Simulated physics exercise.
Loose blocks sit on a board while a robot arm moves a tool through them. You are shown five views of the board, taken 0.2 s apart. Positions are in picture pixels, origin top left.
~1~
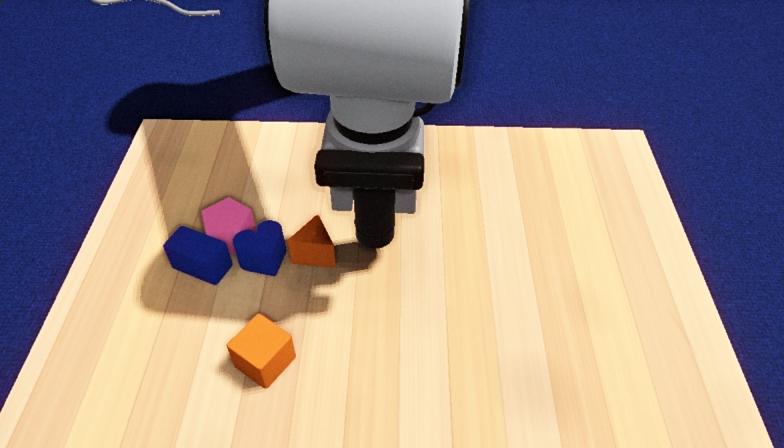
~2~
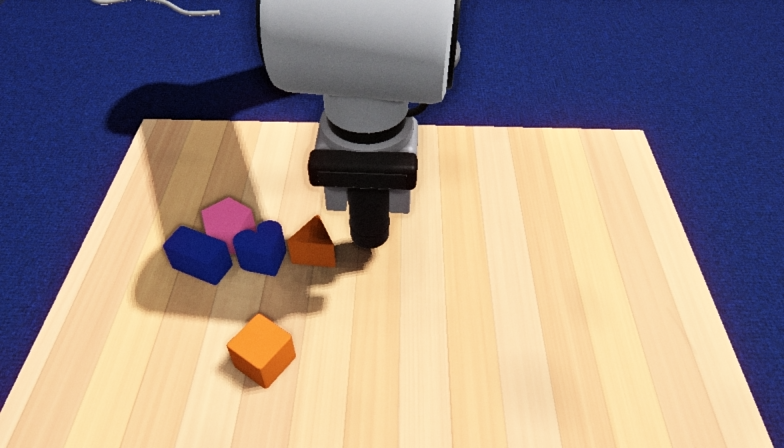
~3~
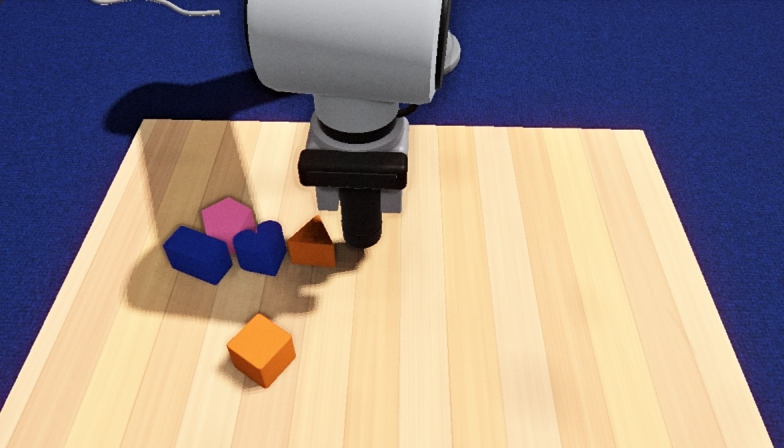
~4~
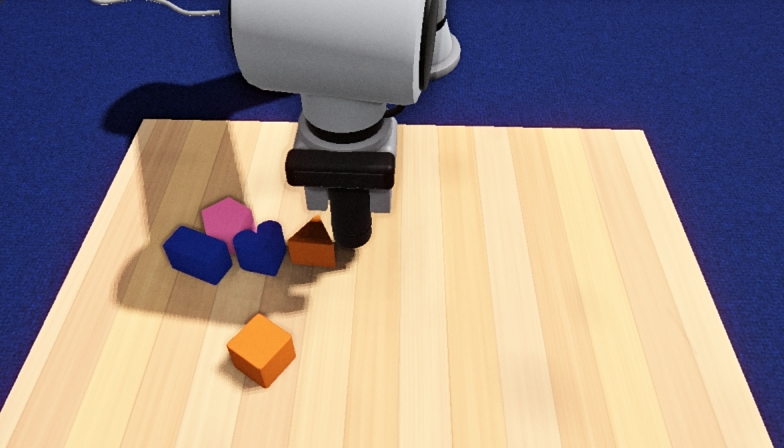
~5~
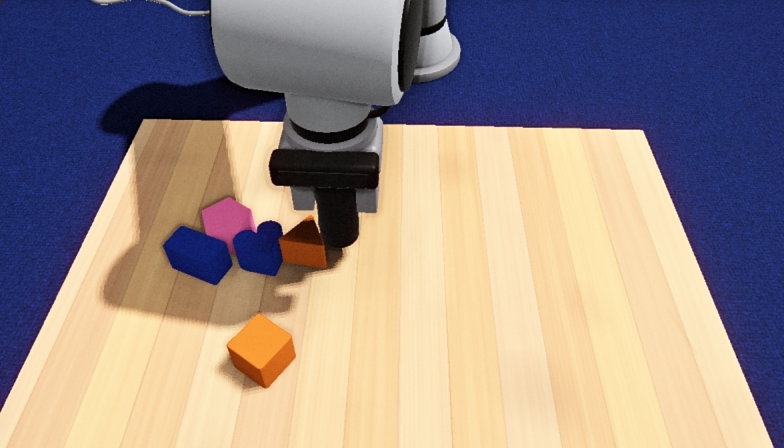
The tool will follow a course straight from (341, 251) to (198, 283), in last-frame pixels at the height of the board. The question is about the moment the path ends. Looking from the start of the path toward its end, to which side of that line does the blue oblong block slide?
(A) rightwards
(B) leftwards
A - rightwards.
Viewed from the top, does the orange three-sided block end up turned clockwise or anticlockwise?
Against the clock.
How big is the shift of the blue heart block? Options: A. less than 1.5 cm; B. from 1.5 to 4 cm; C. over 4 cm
I'll go with C - over 4 cm.
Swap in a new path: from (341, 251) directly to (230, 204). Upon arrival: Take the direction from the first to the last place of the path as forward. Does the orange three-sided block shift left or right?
Facing the way the path runs, start to end, you'll find the orange three-sided block has shifted left.
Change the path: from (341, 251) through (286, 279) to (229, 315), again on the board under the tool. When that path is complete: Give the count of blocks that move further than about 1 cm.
Once the path ends, three or more blocks will have shifted.
On the path given first. One third of the way, tool (291, 245); blue oblong block (178, 244); blue heart block (236, 242), turned 15° clockwise; orange three-sided block (261, 258), turned 15° anticlockwise.
Two thirds of the way, tool (243, 256); blue oblong block (144, 243), turned 25° anticlockwise; pink pentagon (214, 212), turned 40° clockwise; blue heart block (197, 243), turned 45° clockwise; orange three-sided block (225, 277), turned 55° anticlockwise.
At the end, tool (192, 267); blue oblong block (112, 238), turned 65° anticlockwise; pink pentagon (213, 211), turned 45° clockwise; blue heart block (161, 236), turned 95° clockwise; orange three-sided block (209, 285), turned 90° anticlockwise.
